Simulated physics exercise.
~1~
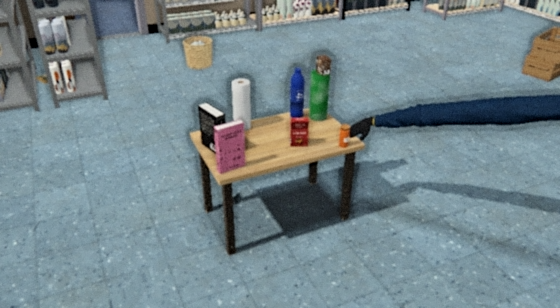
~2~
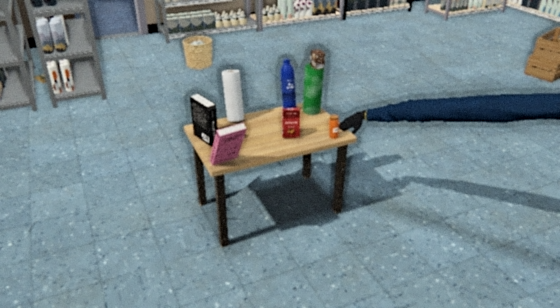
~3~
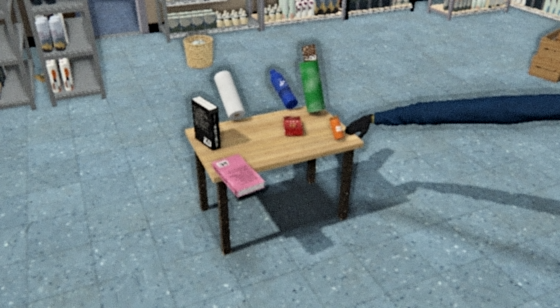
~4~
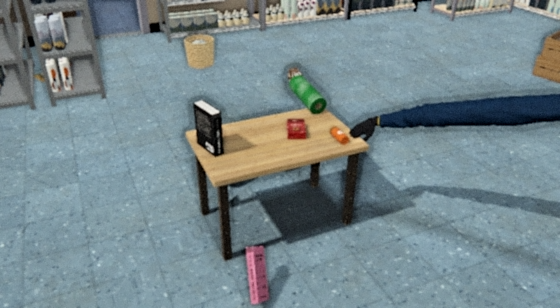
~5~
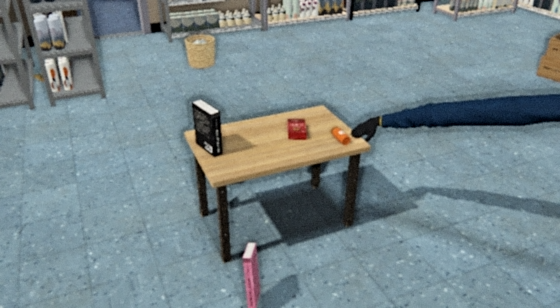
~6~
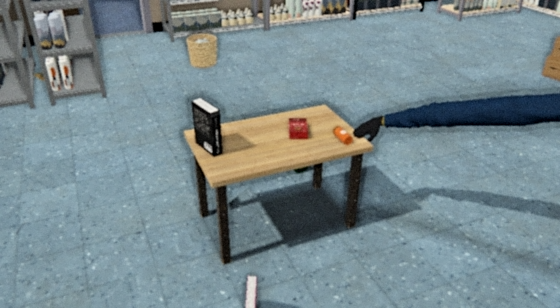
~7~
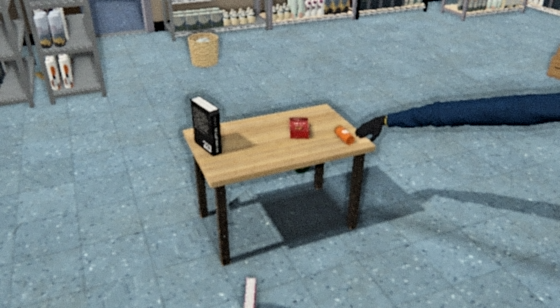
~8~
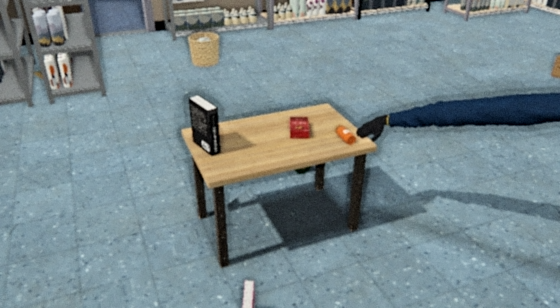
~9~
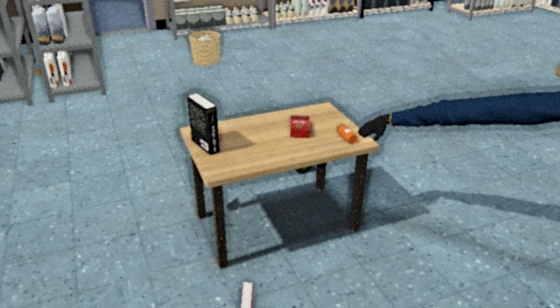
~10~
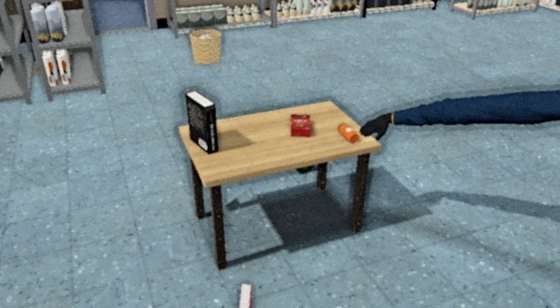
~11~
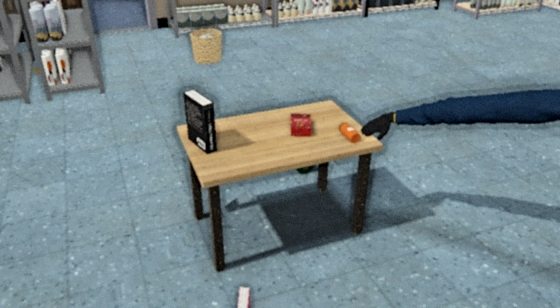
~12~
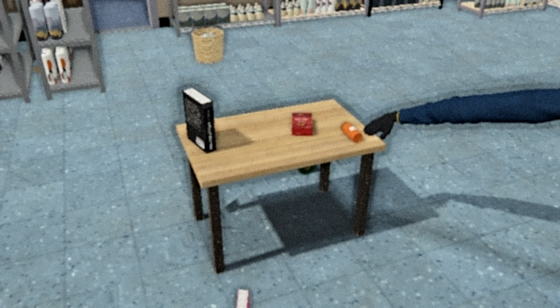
Wooden table jolting on a blue tiled floor, bottles, rolls and pink book toppling off, black book left standing on top.
